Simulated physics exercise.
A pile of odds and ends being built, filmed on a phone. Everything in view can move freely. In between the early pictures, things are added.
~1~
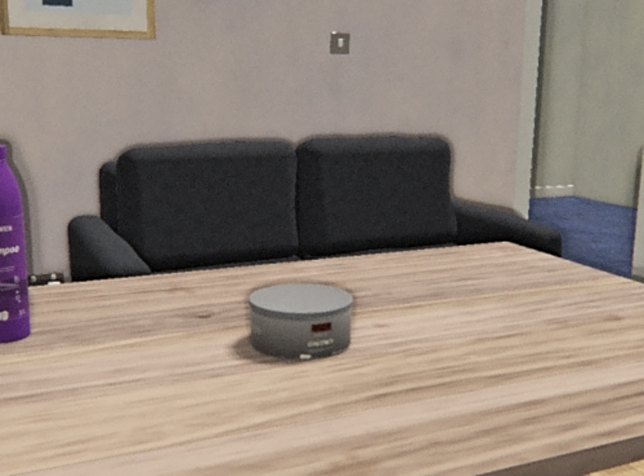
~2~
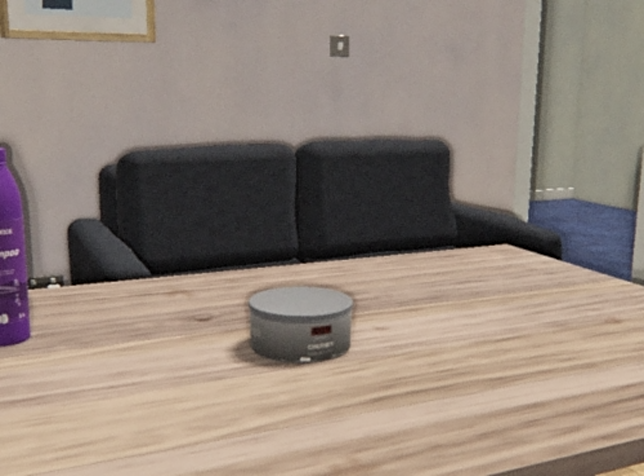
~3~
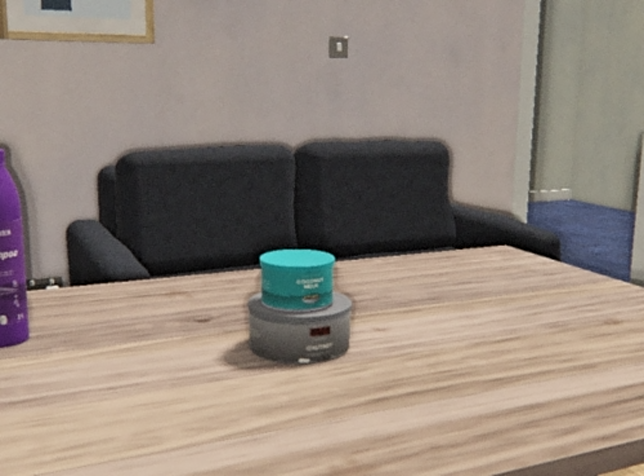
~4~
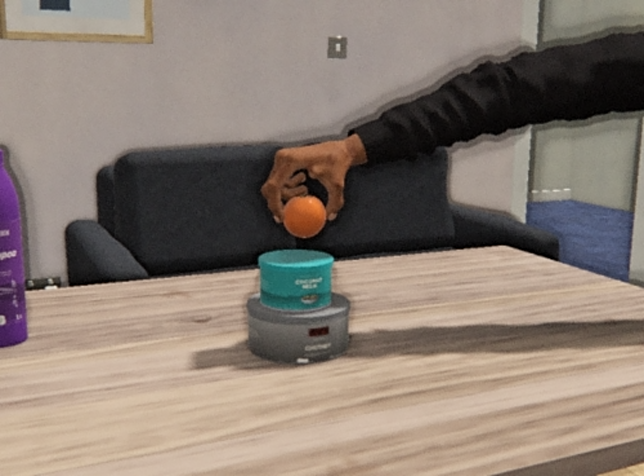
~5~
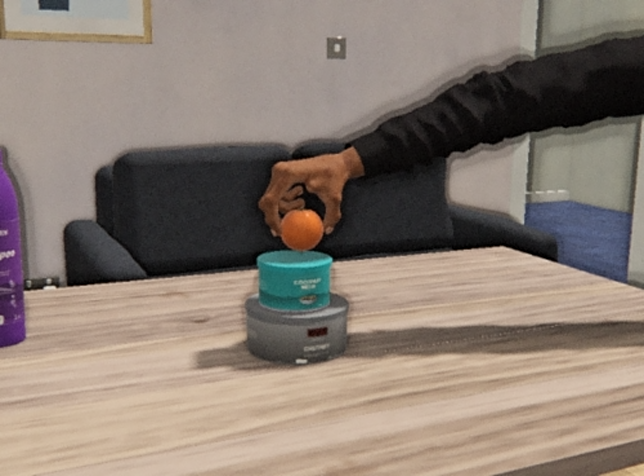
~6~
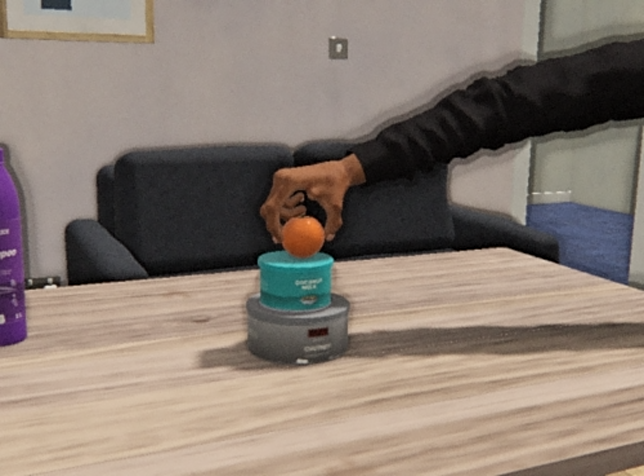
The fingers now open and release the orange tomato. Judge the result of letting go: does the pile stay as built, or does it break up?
The pile stays as built.
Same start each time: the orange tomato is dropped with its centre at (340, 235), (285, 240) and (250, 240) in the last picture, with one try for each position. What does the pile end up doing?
Lab note - case 1: Collapse; case 2: No collapse; case 3: Collapse.
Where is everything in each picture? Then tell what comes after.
The last thing is not in view yet, in the first picture.
The last thing is not in view yet, in the second picture.
The last thing is not in view yet, in the third picture.
Coming down; orange tomato (305, 216); turquoise tub (296, 281), in the fourth picture.
Coming down; orange tomato (302, 229), in the fifth picture.
Set down, still held; orange tomato (303, 236); turquoise tub (296, 281), in the sixth picture.
Then, 0.20 s later than the last frame, all is still.
Then, 0.50 s later than the last frame, orange tomato resting near (303, 237).
When it is over, all 5 as before. End places, in pixels of the last picture, orange tomato near (303, 237). The pile holds.
